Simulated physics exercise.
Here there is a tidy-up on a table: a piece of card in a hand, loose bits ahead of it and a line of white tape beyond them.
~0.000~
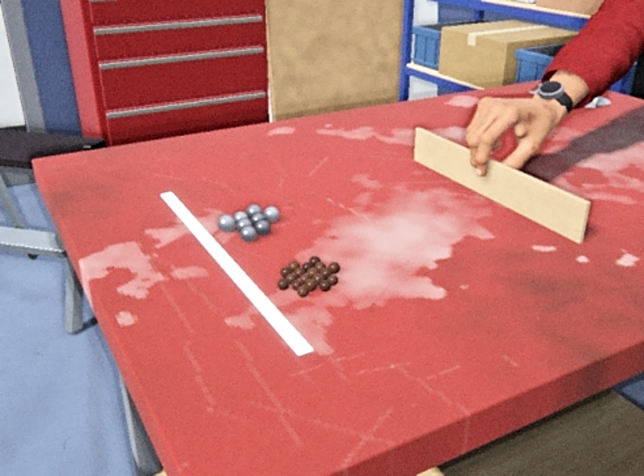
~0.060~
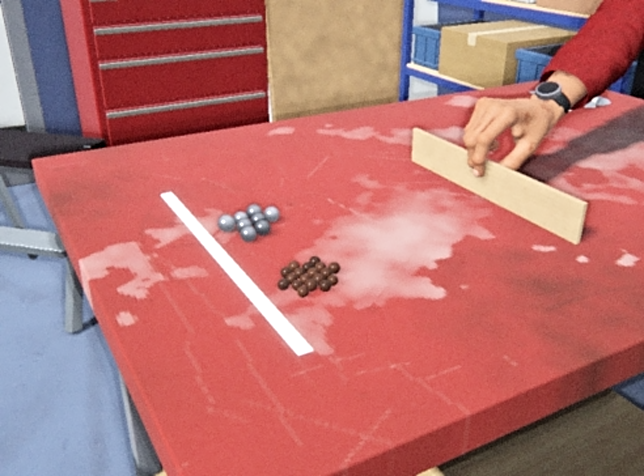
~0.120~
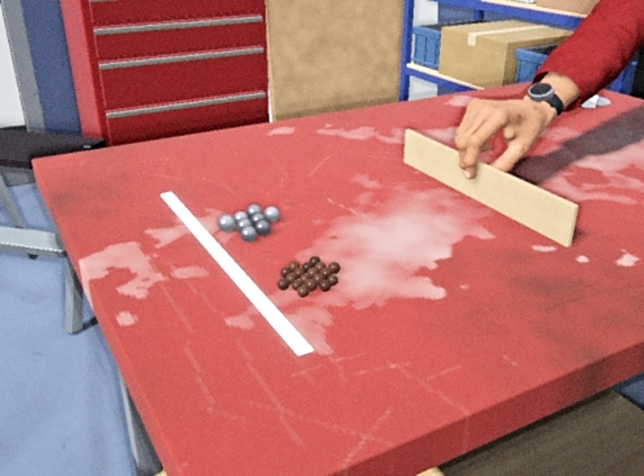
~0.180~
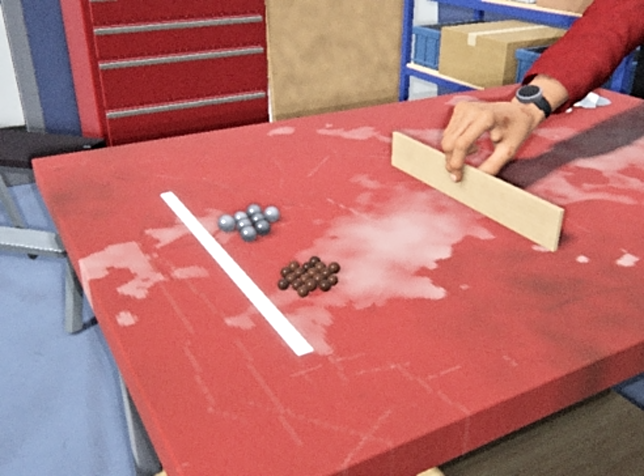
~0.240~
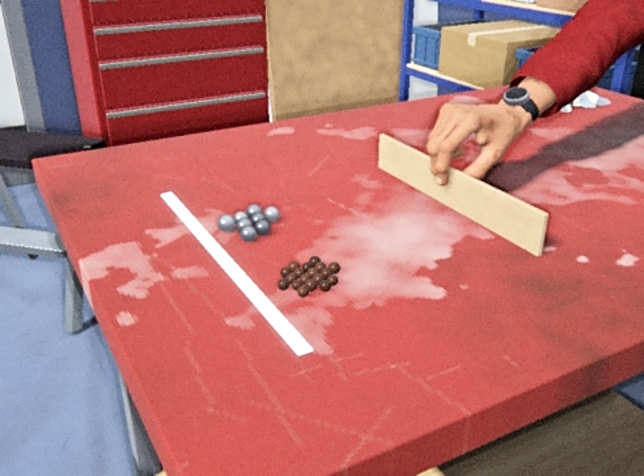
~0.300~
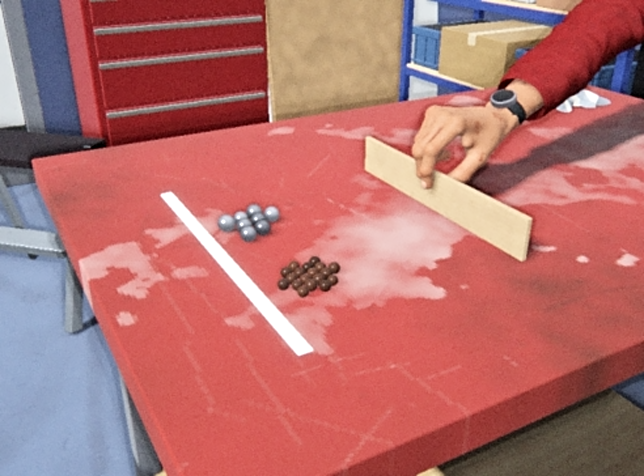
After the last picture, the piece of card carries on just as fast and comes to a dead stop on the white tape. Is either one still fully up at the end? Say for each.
Near portion: Partial fall, far portion: Partial fall.
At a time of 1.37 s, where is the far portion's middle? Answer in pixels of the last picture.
Around (79, 251).
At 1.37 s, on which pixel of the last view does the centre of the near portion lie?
Somewhere close to (139, 323).
Around 0.68 s, piece of card still moving, near (331, 195); near portion all on the table, its front near (283, 285); far portion all on the table, its front near (226, 224).
Around 1.09 s, piece of card stopped at the white tape; near portion all on the table, its front near (231, 339); far portion all on the table, its front near (159, 262).
Around 1.37 s, piece of card stopped at the white tape; near portion all on the table, its front near (110, 325); far portion a small part over the edge.
Finally (2.0 s), piece of card stopped at the white tape; near portion all over the edge; far portion all over the edge.
